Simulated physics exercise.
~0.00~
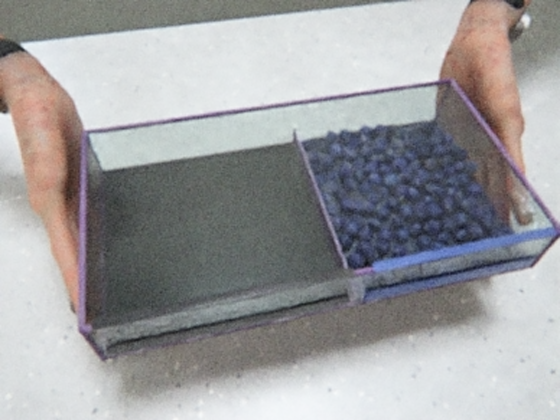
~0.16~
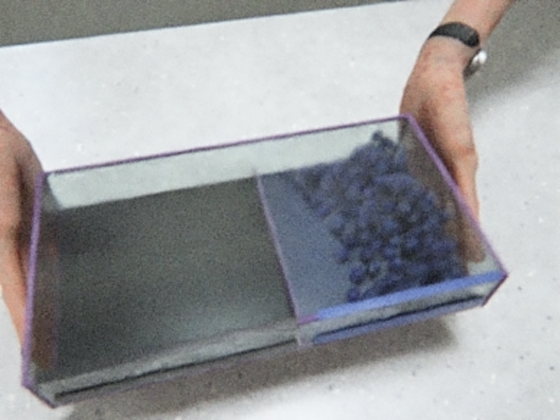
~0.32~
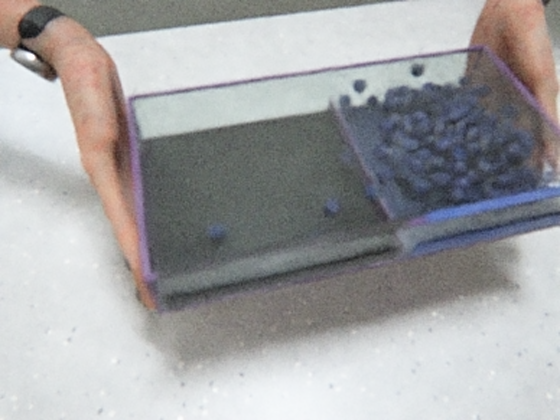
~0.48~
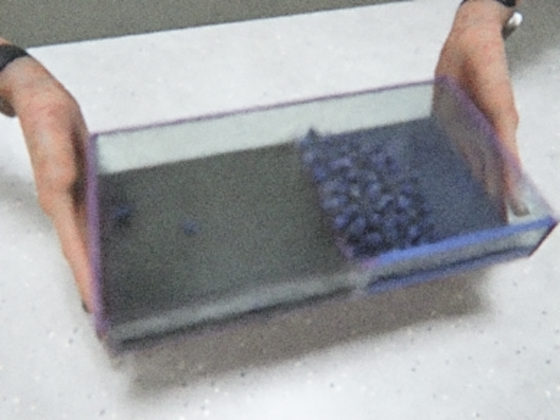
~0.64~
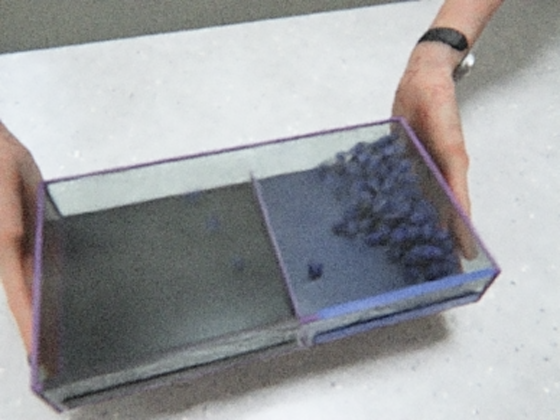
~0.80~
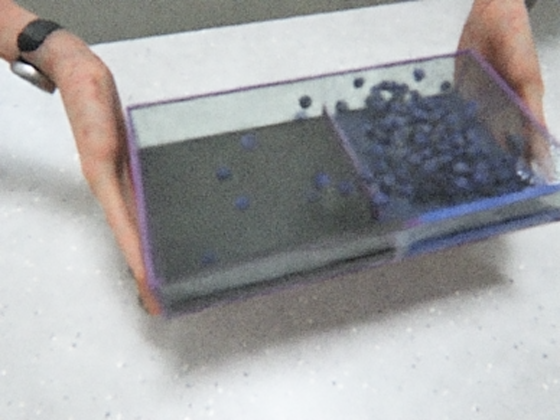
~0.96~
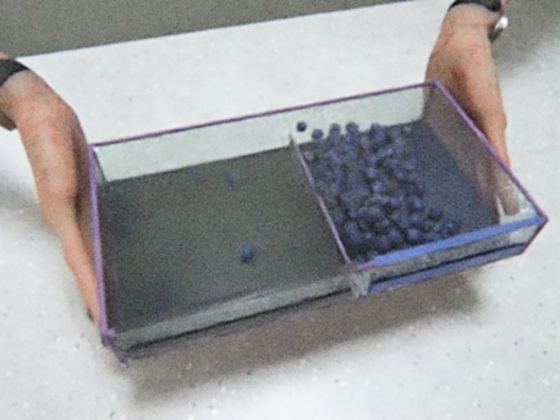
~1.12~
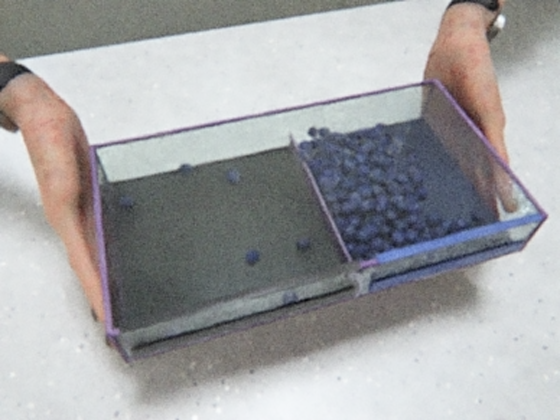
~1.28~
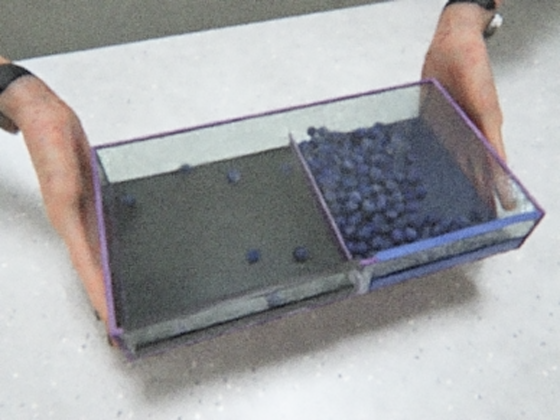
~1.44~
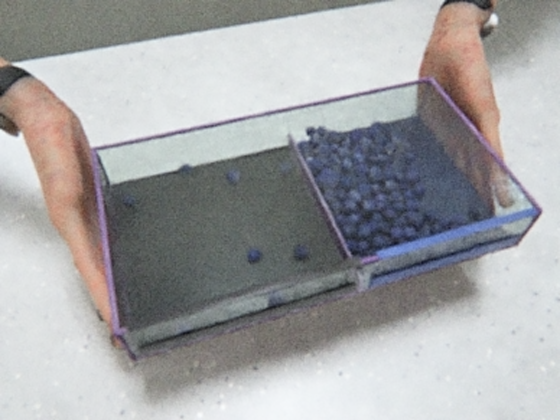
Blueberries rattle as two hands shake a divided clear box, and a few end up in the black side.
